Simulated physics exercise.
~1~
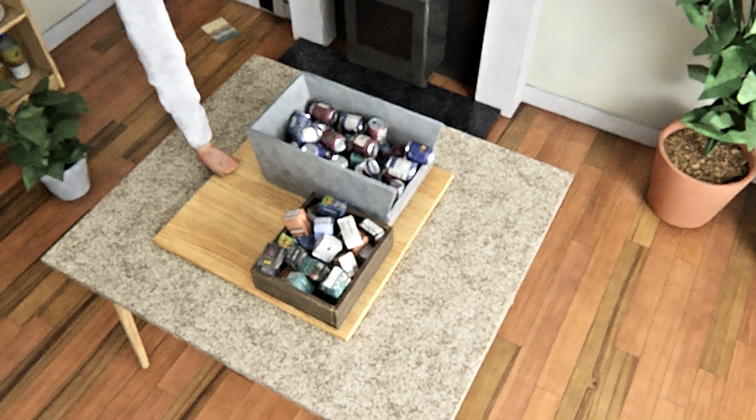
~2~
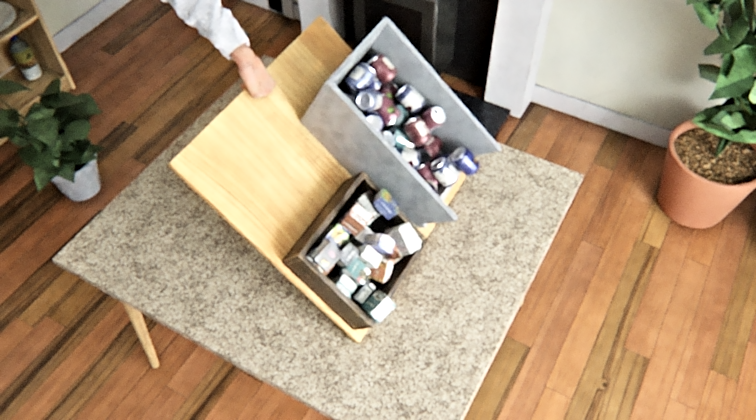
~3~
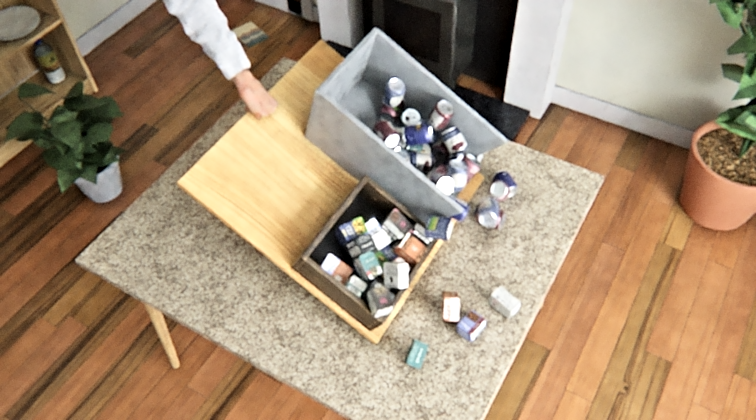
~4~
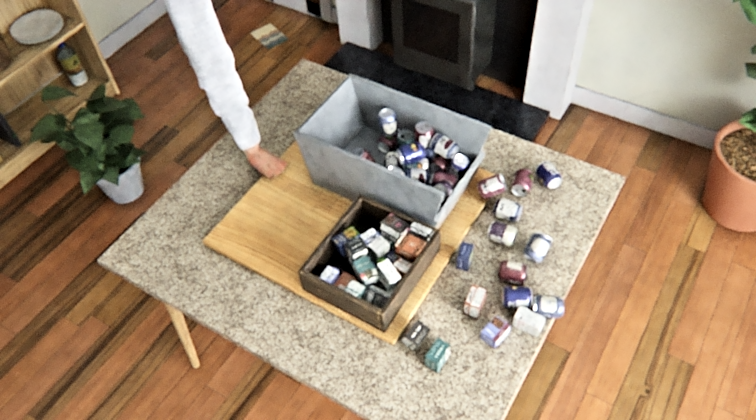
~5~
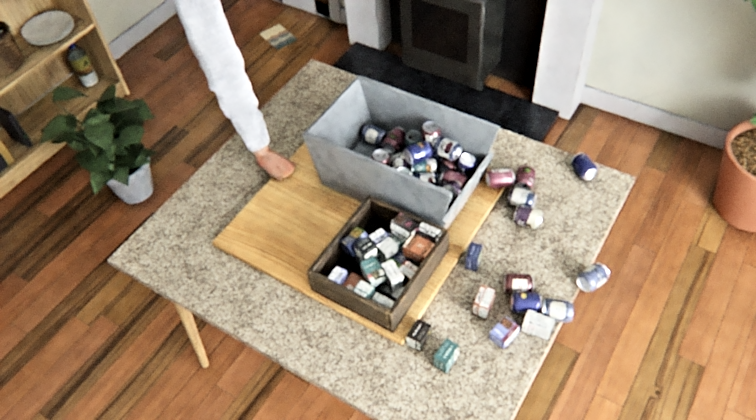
A hand tips the board up, spilling cans and cartons rightward, then lowers it flat.
